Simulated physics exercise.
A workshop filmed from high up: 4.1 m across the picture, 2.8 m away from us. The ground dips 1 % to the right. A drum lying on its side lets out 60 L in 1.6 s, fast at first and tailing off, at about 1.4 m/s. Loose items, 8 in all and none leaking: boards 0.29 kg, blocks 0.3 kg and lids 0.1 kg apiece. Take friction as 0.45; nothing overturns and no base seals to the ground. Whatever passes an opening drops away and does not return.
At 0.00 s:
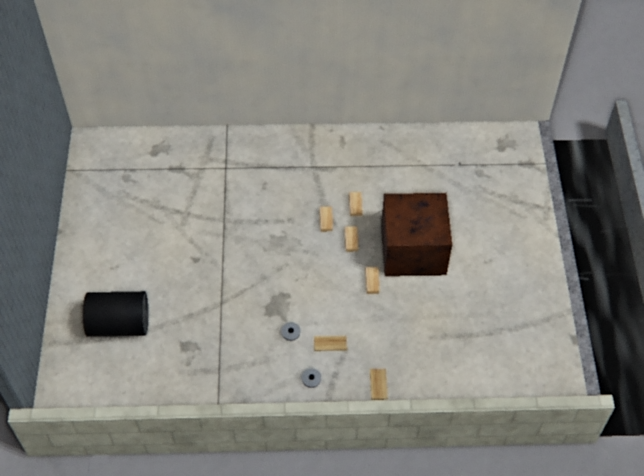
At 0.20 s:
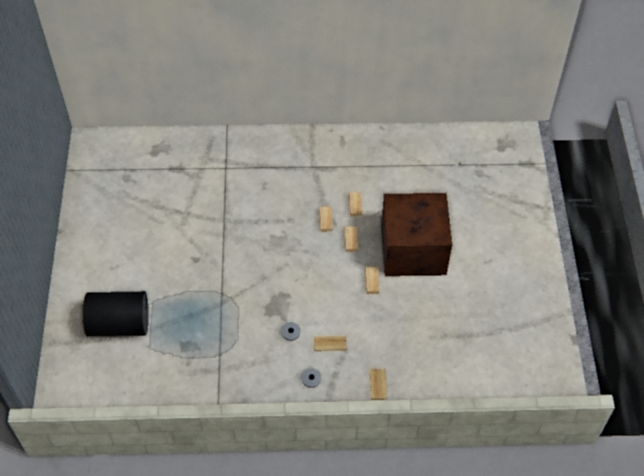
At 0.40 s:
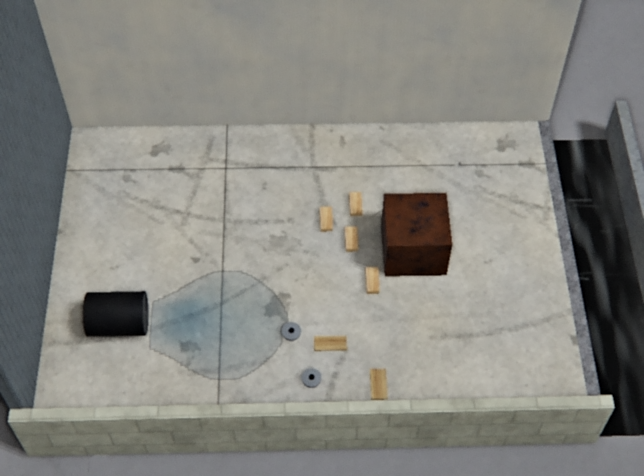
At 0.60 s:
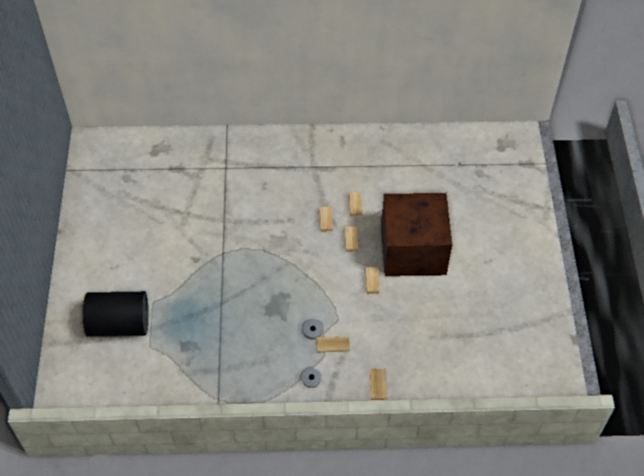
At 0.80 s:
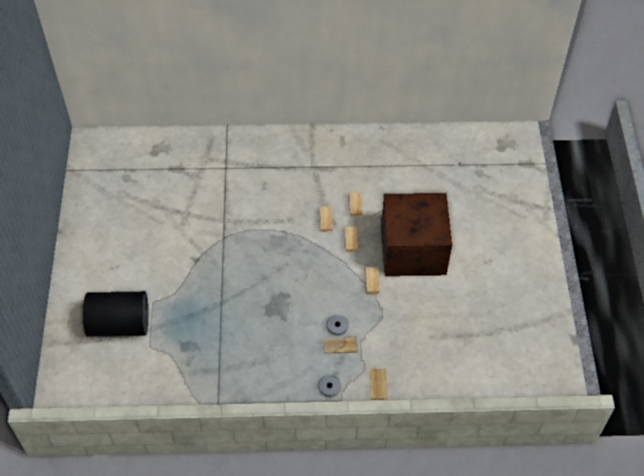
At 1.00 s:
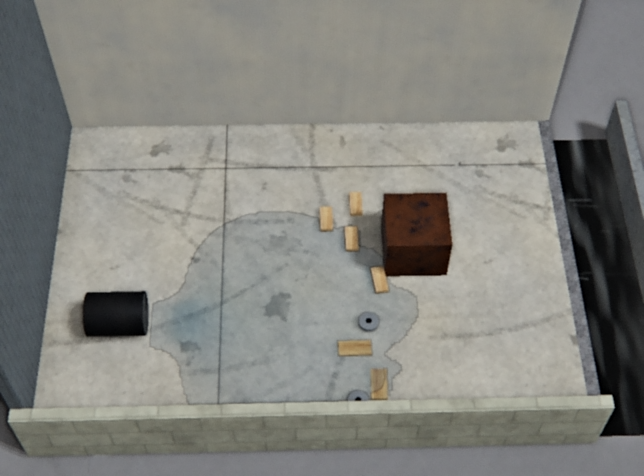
Water pours from a black drum lying on its side at the left and spreads rightward across the pale floor as a widening puddle. It surrounds two grey lids and carries them to the right, shifting some of the small wooden blocks slightly as it reaches the rusty brown box.
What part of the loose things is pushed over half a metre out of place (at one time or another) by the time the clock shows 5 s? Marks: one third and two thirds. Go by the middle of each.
It is two thirds or above.
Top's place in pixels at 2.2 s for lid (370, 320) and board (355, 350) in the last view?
Around (570, 307) and (511, 356).
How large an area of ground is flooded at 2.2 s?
About 4.5 m2.
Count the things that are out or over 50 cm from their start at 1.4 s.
I count 3.
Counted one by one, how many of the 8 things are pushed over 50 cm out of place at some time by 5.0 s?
I count 8.
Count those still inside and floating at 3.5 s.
At that moment 1.
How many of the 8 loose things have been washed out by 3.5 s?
I count 4.
After 1.4 s 3 of 8 are over 50 cm from their spots; 6 afloat.
After 2.2 s 7 of 8 are over 50 cm from their spots; 5 afloat.
After 3.5 s 8 of 8 are over 50 cm from their spots; 1 afloat.
After 5.0 s 8 of 8 are over 50 cm from their spots, and 8 have been at some point; 0 afloat.
